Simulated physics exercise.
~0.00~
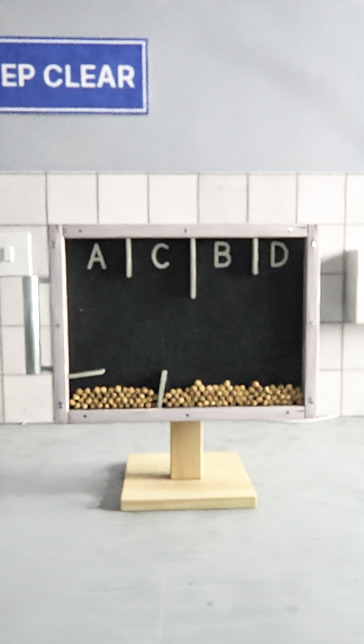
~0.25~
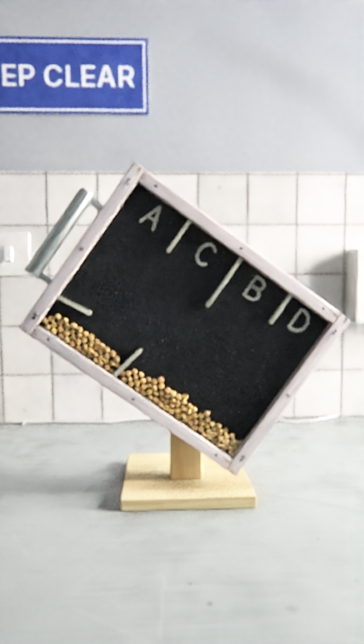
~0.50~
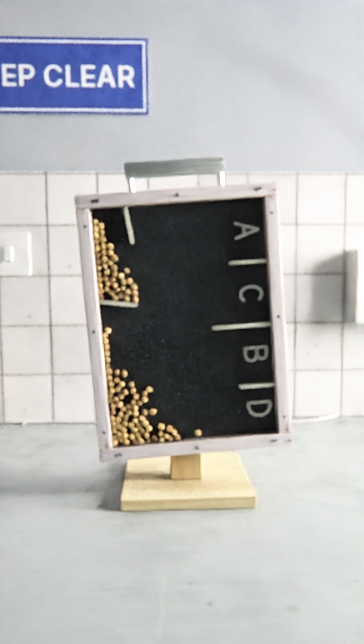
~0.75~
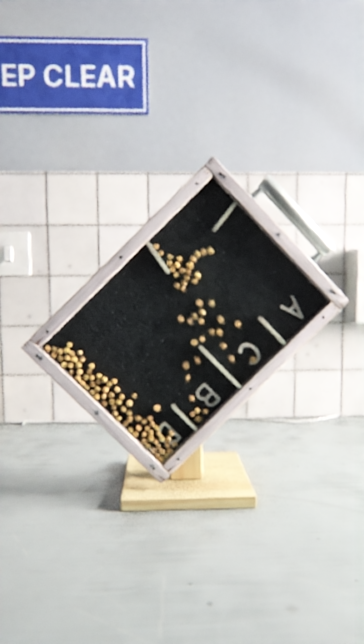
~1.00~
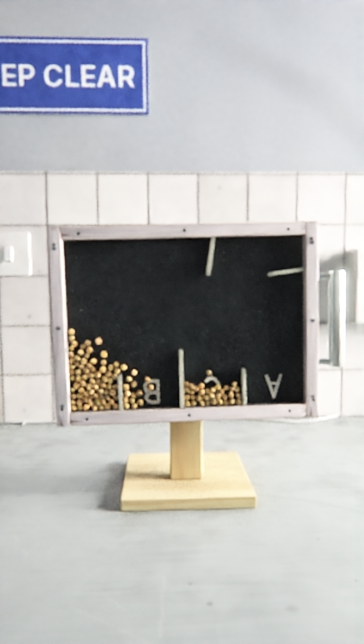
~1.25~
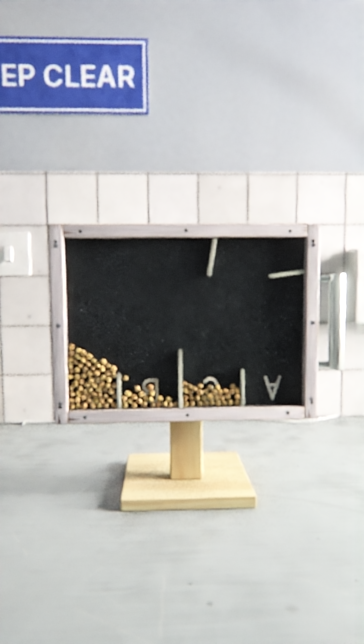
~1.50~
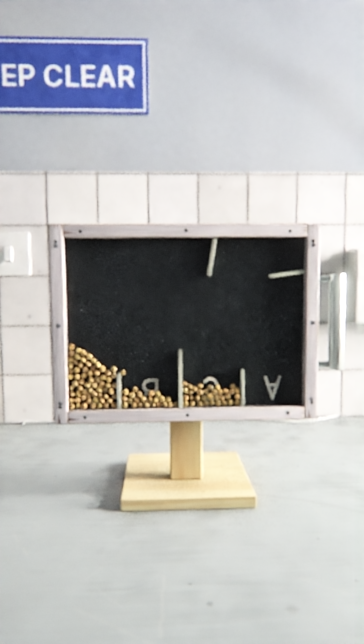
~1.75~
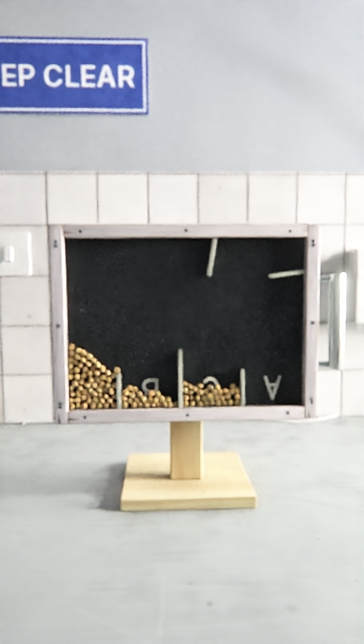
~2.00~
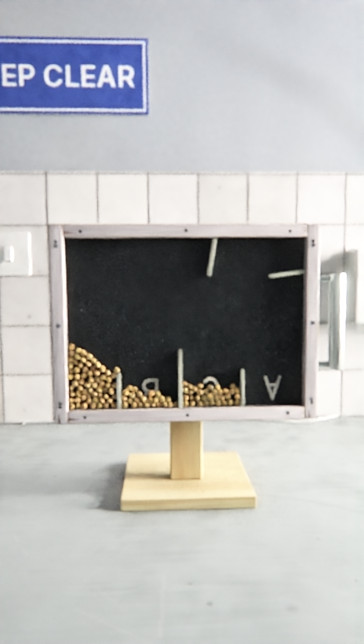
On a grey counter before white tiles, a framed black case of pale wooden beads turns clockwise on its wooden stand until upside down, the beads sliding and tumbling into the lettered pockets, where they settle, heaped highest at far left, with pocket A empty.
